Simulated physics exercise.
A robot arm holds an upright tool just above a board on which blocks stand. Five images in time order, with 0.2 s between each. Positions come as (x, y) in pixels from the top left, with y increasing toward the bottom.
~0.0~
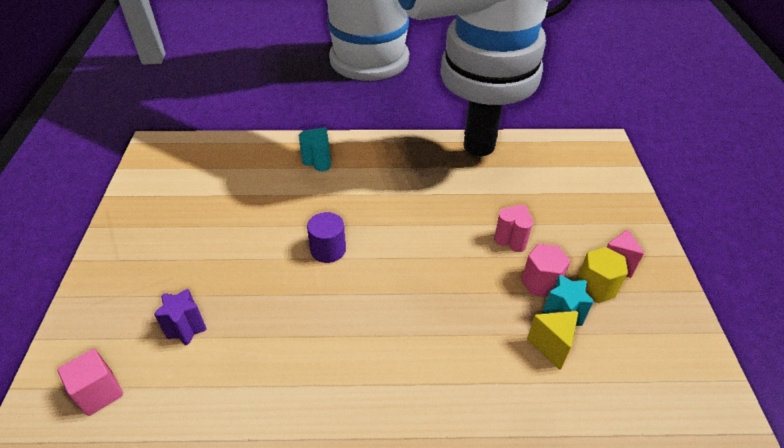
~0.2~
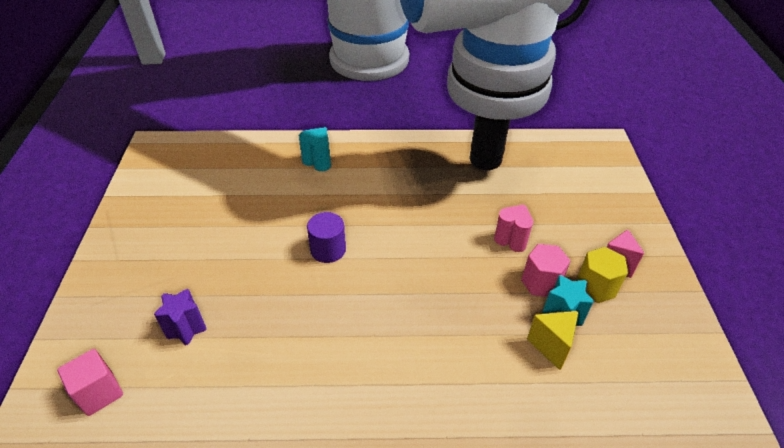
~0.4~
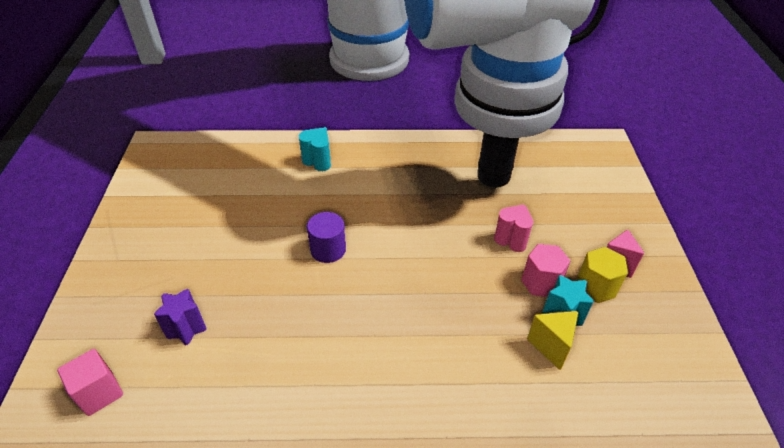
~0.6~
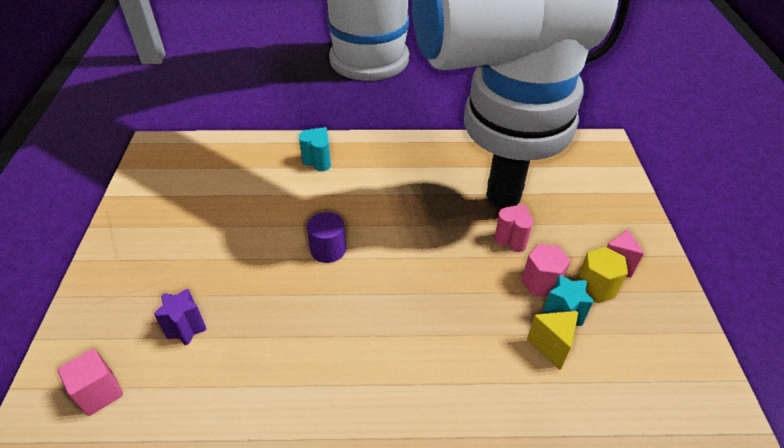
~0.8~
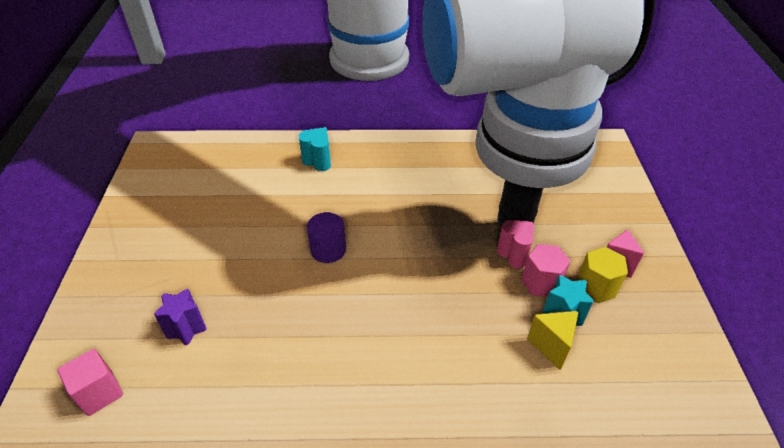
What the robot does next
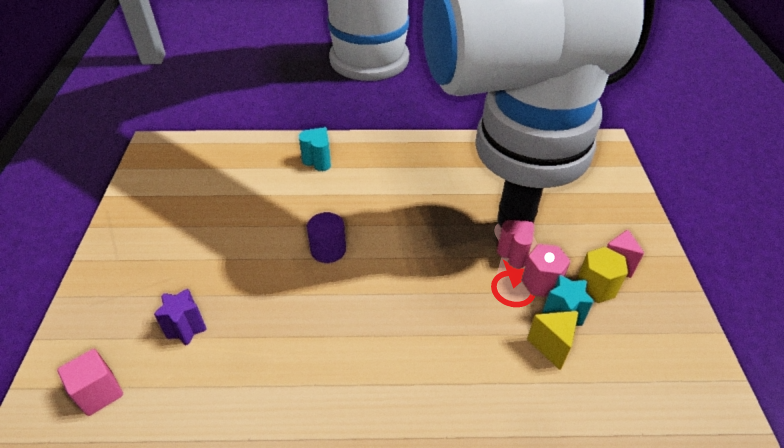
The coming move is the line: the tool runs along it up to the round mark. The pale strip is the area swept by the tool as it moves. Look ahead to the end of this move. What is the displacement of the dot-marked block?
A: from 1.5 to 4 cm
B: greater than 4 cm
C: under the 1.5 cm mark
It's A.
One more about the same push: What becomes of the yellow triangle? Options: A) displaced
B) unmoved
My answer is option B.
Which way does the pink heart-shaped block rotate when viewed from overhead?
Rotates clockwise.
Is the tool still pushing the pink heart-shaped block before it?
Short answer: Yes.
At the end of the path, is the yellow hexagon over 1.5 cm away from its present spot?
That would be a no.
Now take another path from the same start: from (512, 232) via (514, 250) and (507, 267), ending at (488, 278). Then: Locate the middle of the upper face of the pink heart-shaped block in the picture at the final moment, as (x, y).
The top centre is at (507, 279).
The drawn path runs from (512, 232) by way of (521, 250) and (518, 269) to (514, 288); the dot is on the pink hexagon.
What follows on the original path. Halfway along, tool (523, 250); pink heart-shaped block (515, 257), turned 20° clockwise; pink hexagon (553, 262), turned 15° anticlockwise; turquoise star (575, 294).
At the end, tool (516, 278); pink heart-shaped block (503, 286), turned 35° clockwise; pink hexagon (560, 276), turned 75° anticlockwise; yellow triangle not moved; turquoise star (586, 300), turned 25° clockwise; yellow hexagon not moved.
